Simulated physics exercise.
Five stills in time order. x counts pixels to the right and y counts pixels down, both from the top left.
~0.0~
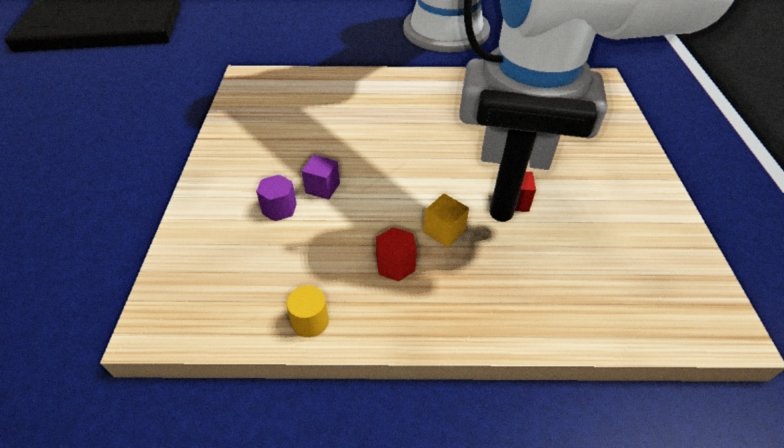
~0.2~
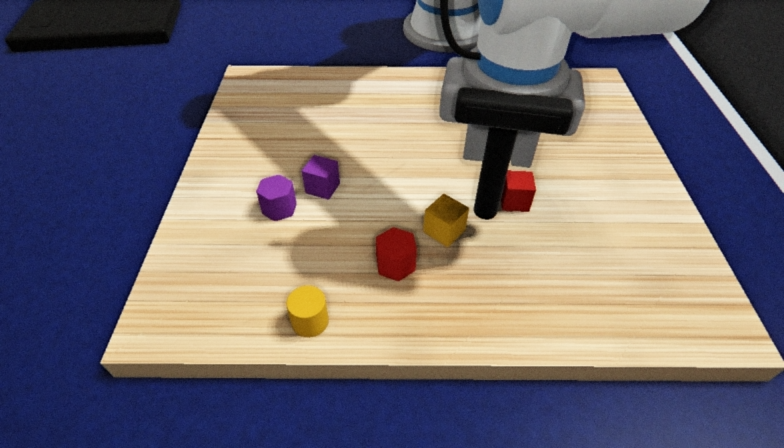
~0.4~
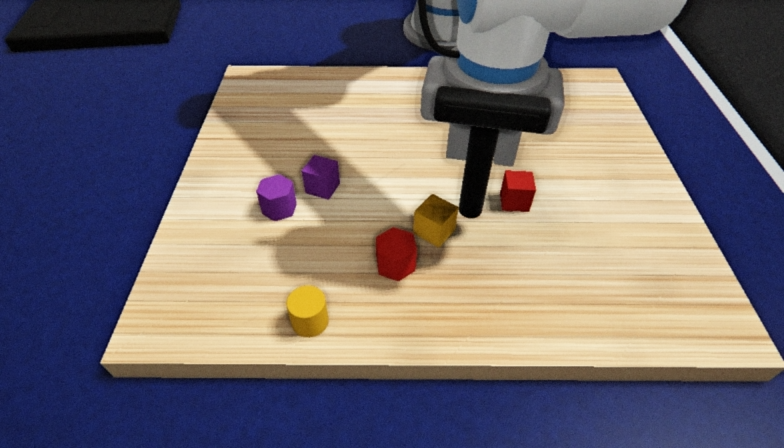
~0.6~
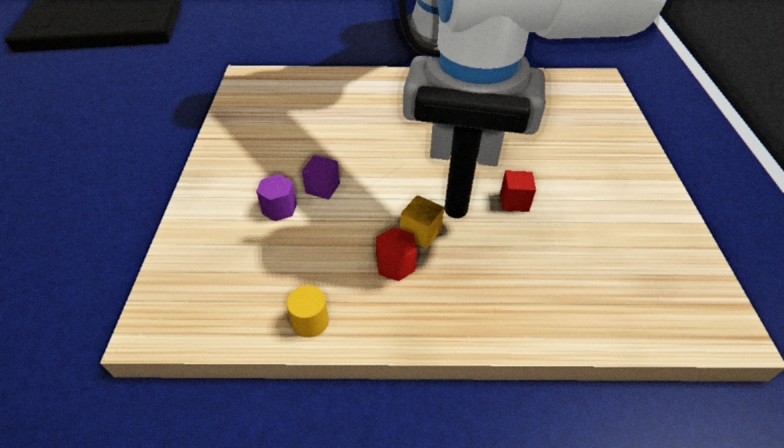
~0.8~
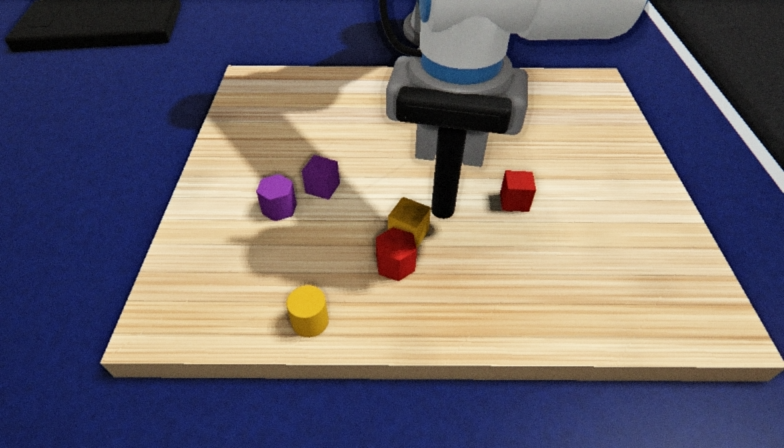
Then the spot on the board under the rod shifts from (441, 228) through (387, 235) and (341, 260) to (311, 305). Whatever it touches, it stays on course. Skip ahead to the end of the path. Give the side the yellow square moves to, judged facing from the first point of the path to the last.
Slides right.
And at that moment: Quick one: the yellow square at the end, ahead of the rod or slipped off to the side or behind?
Slid off.
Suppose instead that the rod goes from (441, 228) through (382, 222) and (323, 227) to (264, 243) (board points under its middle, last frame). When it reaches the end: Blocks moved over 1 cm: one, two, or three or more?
Answer: One block.
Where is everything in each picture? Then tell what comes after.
In the first picture, tip of the rod (501, 215), middles of tops, yellow circular block (306, 301), red hexagonal block (396, 243), yellow square (447, 208).
In the second picture, rod (485, 213), nothing pushed.
In the third picture, rod (470, 211), yellow square (437, 209).
In the fourth picture, rod (456, 211), yellow square (423, 210).
In the fifth picture, rod (443, 212), yellow circular block (306, 301), red hexagonal block (396, 243), yellow square (410, 211).
On the path given first. One third of the way, rod (385, 219); yellow square (357, 221), turned 45° anticlockwise.
Two thirds of the way, rod (339, 245); yellow square (306, 241), turned 20° anticlockwise.
At the end, rod (307, 289); yellow circular block (302, 312); red hexagonal block unmoved; yellow square (297, 245).
